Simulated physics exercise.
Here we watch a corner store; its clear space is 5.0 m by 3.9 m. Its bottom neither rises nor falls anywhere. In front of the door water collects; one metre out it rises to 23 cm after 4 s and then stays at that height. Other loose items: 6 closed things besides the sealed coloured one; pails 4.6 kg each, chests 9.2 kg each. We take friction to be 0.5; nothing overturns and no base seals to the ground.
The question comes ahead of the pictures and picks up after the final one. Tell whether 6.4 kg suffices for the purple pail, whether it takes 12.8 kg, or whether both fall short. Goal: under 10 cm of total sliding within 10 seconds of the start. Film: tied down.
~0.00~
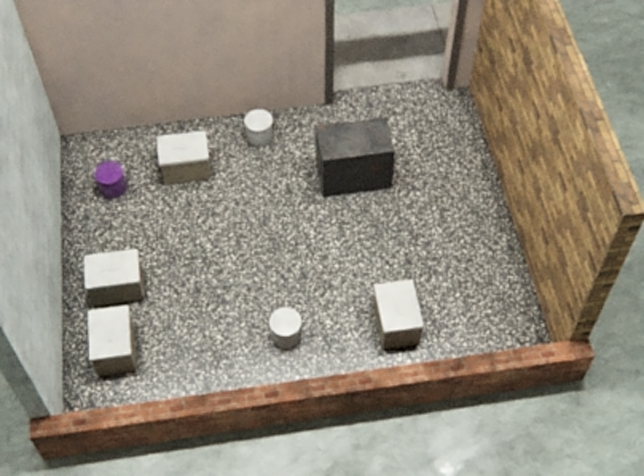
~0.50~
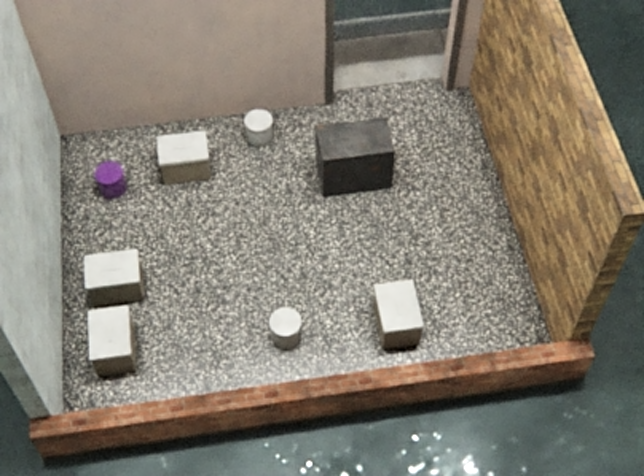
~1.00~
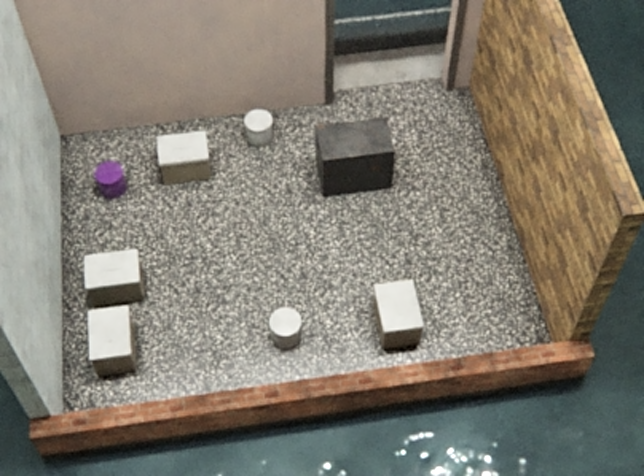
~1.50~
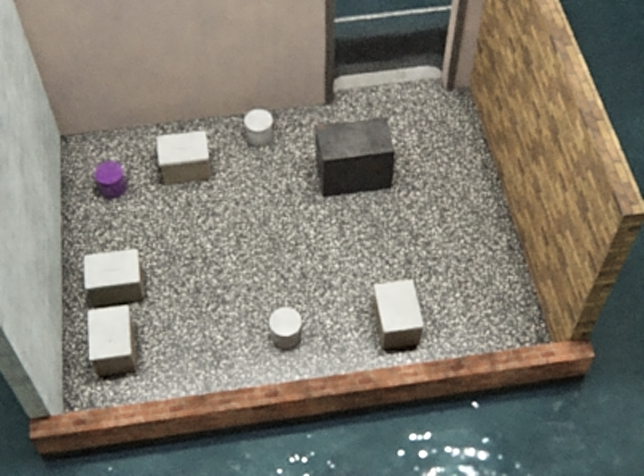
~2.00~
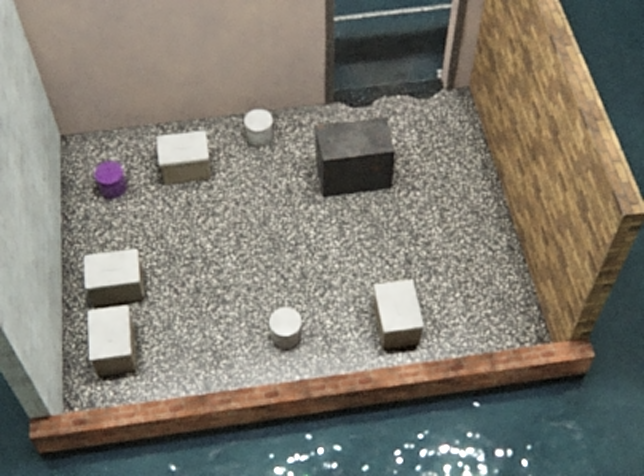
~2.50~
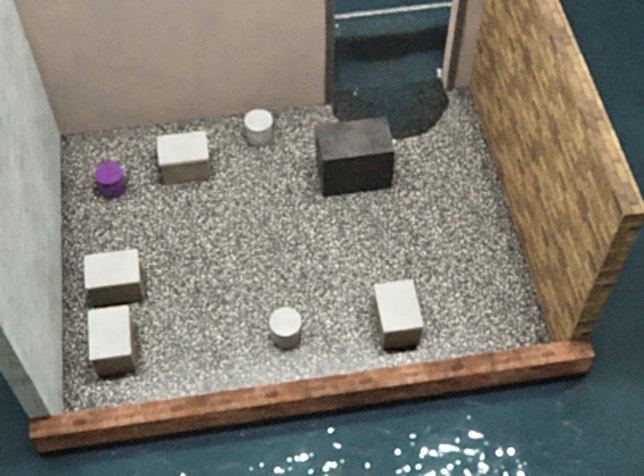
6.4 kg suffices.
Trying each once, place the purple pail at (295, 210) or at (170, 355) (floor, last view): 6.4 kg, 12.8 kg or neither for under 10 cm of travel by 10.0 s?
Well, first the light mass is sufficient, and next only the heavy mass succeeds.
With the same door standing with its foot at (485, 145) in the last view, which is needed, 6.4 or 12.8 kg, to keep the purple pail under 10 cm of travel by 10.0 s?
If so, then only the second option works.
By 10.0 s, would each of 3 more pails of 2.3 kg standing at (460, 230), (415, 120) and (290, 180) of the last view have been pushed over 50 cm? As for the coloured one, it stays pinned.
In turn: Beyond it, beyond it, within it.
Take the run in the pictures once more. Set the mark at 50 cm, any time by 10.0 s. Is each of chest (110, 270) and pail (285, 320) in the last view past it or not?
Object 1: Not surpassed, object 2: Surpassed.
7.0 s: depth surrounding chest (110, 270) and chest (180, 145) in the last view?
First roughly 2 cm, second roughly 3 cm.
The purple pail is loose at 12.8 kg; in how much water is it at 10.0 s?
Depth: Approx. 6 cm.
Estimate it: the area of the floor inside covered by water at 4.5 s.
Somewhere about 6.0 m2, give or take.
After 3.5 s the purple pail would be 0 cm from its start with 6.4 kg and 0 cm from its start with 12.8 kg; 0 cm of water round it then.
After 4.5 s the purple pail would be 0 cm from its start with 6.4 kg and 0 cm from its start with 12.8 kg; 0 cm of water round it then.
After 7.0 s the purple pail would be 0 cm from its start with 6.4 kg and 0 cm from its start with 12.8 kg; 3 cm of water round it then.
After 10.0 s the purple pail would be 0 cm from its start with 6.4 kg and 0 cm from its start with 12.8 kg; 6 cm of water round it then.
